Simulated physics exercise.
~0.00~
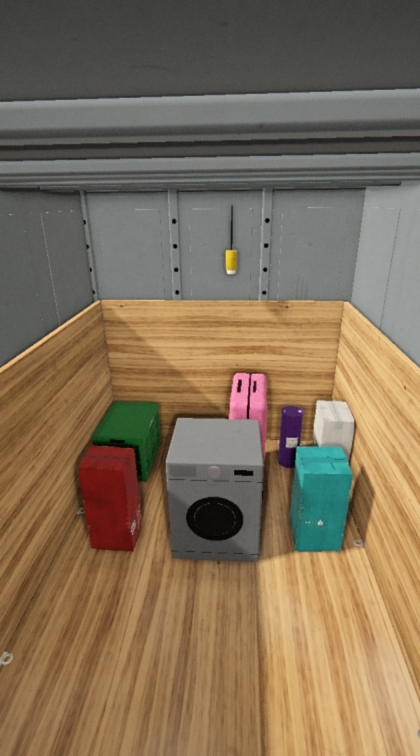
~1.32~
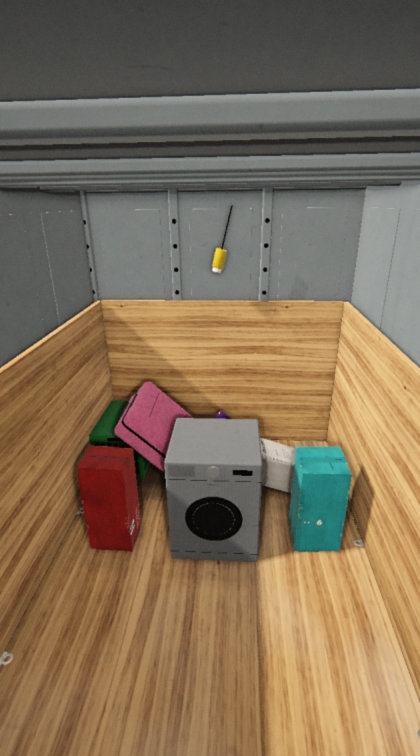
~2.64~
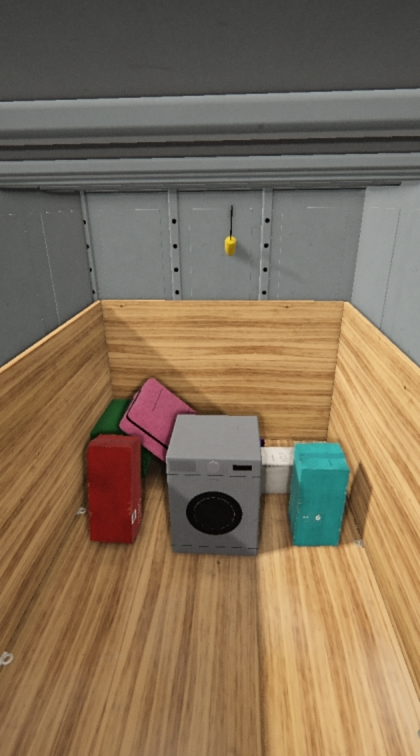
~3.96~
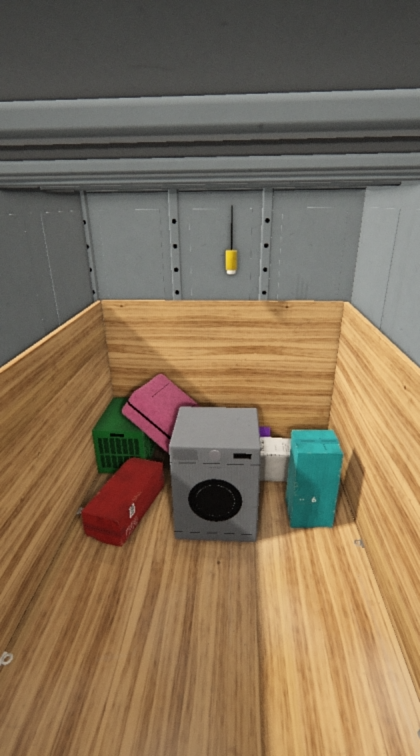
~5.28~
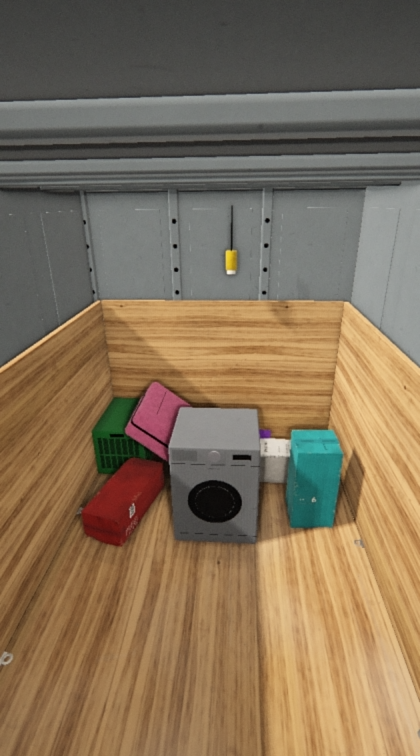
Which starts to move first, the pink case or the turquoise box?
The pink case moves first, tipping over to the left while the turquoise box is still in place. The turquoise box only slides a little towards the front wall later, staying upright.
